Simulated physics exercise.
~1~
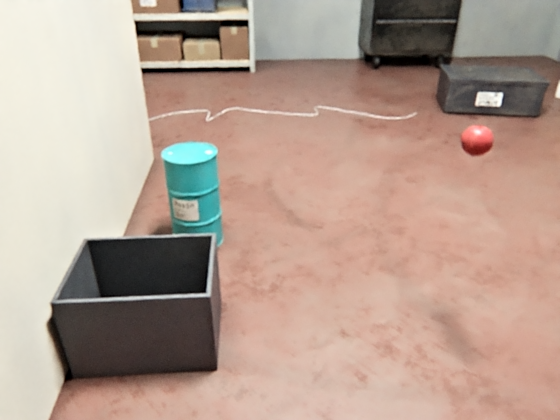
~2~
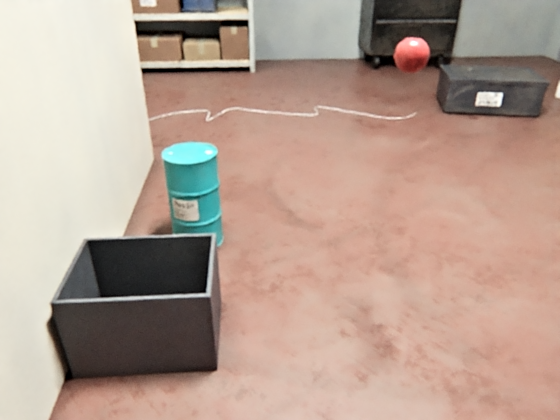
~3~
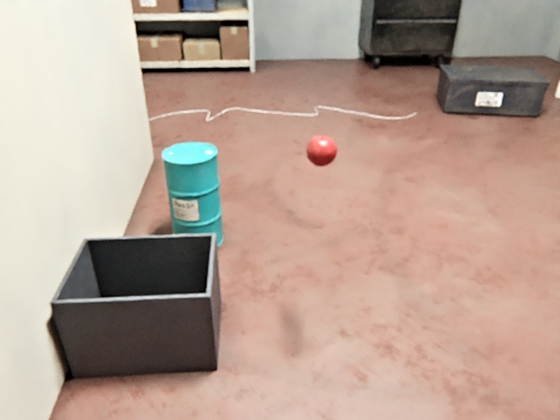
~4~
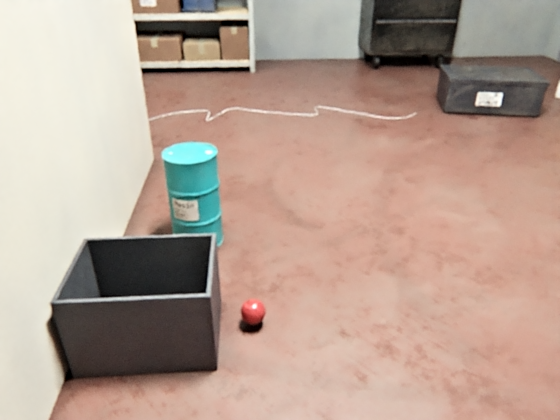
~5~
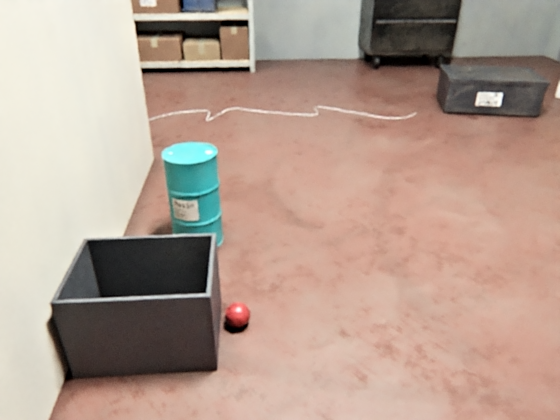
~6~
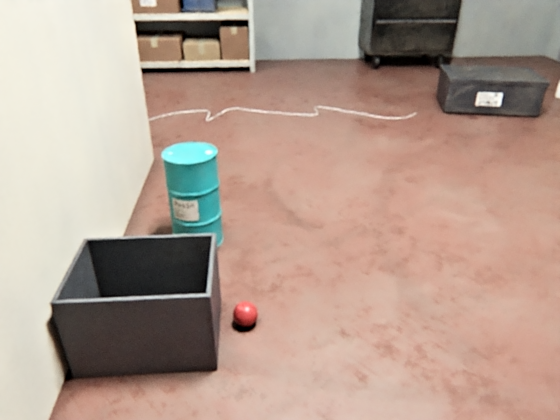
Red ball flying leftward in an arc, dropping to the floor beside an open dark box and settling just outside it.
